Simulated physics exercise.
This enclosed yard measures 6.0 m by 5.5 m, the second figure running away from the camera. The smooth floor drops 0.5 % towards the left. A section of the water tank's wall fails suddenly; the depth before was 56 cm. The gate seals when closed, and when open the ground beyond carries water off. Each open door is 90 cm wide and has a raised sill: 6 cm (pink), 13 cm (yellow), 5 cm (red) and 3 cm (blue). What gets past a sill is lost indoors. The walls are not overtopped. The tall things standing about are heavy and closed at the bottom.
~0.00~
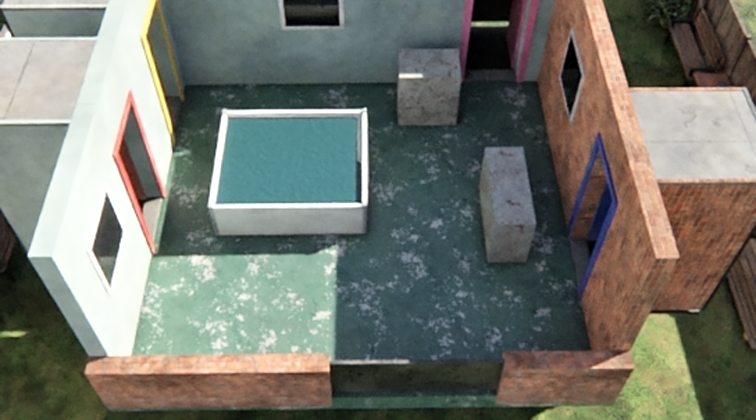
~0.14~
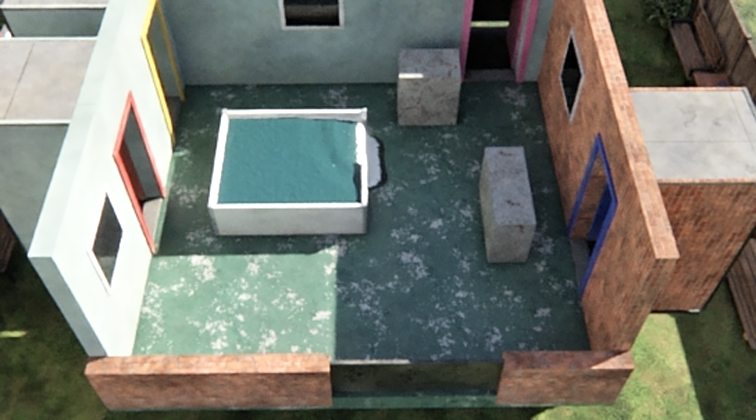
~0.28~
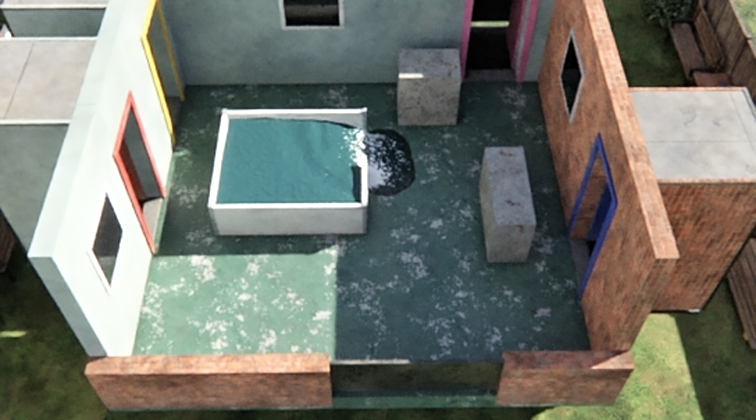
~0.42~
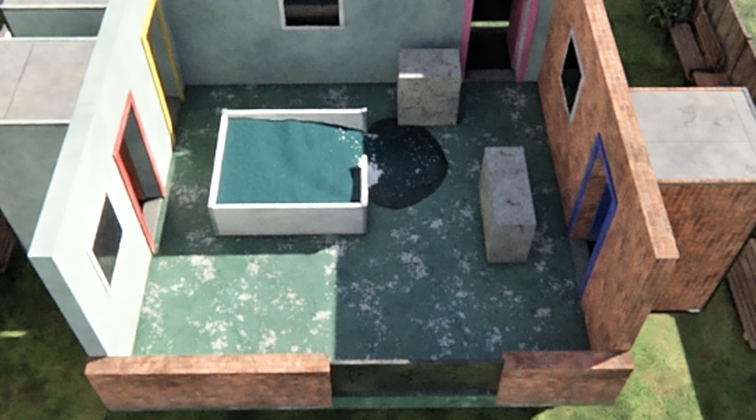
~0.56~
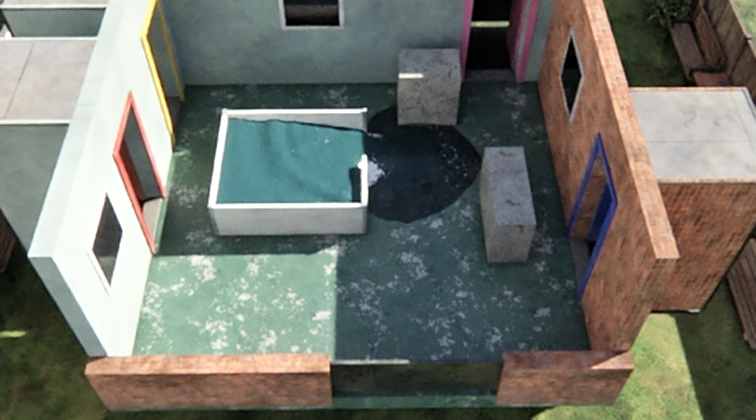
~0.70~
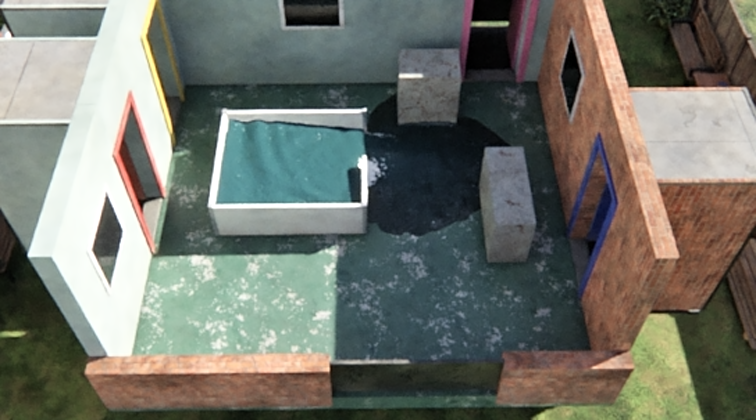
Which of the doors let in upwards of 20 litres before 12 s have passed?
Within that time: At the pink door it passes the limit; at the yellow door it keeps below the limit; at the red door it passes the limit; at the blue door it passes the limit.
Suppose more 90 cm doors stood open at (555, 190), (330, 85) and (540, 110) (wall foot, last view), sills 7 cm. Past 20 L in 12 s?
In turn: Above, under, past it.
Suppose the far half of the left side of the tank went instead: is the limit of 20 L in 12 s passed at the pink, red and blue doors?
Then: Pink below, red above, blue past it.
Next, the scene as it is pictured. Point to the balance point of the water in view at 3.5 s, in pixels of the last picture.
Around (392, 181).
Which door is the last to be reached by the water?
The red one.
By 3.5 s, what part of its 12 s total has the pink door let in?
Some 20 per cent by then.
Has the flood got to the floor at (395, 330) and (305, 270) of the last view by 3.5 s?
In that order: Under water, not reached.
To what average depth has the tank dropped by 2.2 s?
About 34 cm.
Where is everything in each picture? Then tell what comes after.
In the first frame, still water, 56 cm deep, in the water tank at (292, 160).
In the second frame, the front is at (373, 185), 0.5 m from the gap at (363, 154); 0.2 m2 of floor is under water; 56 cm left at the back of the water tank.
In the third frame, water pours out at (363, 155) and has run 0.8 m, to (404, 185); typically 9 cm deep outside, 56 cm at the water tank's back.
In the fourth frame, the front is at (442, 170), 1.2 m from the gap at (363, 155); 1.6 m2 of floor is under water; 56 cm left at the back of the water tank.
In the fifth frame, the front is at (475, 164), 1.8 m from the gap at (363, 155); 2.6 m2 of floor is under water; 56 cm left at the back of the water tank.
In the sixth frame, water pours out at (363, 155) and has run 2.3 m, to a hidden place; typically 4 cm deep outside, 55 cm at the water tank's back.
After 1.4 s water covers 20 % of the floor and is deepest (29 cm) near (376, 159); pink door not reached, yellow door not reached, red door not reached, blue door not reached.
After 2.2 s water covers 30 % of the floor and is deepest (32 cm) near (545, 149); pink door 8 cm at the sill, 0 L in, yellow door not reached, red door not reached, blue door 2 cm at the sill, 0 L in.
After 3.5 s water covers 50 % of the floor and is deepest (24 cm) near (533, 86); pink door 15 cm at the sill, 33 L in, yellow door not reached, red door not reached, blue door 5 cm at the sill, 0 L in.
After 7.0 s water covers 90 % of the floor and is deepest (14 cm) near (575, 377); pink door 11 cm at the sill, 123 L in, yellow door 10 cm at the sill, 0 L in, red door 2 cm at the sill, 0 L in, blue door 6 cm at the sill, 22 L in.
After 12.0 s water covers 95 % of the floor and is deepest (10 cm) near (253, 381); pink door 7 cm at the sill, 154 L in, yellow door 8 cm at the sill, 0 L in, red door 9 cm at the sill, 36 L in, blue door 4 cm at the sill, 38 L in.
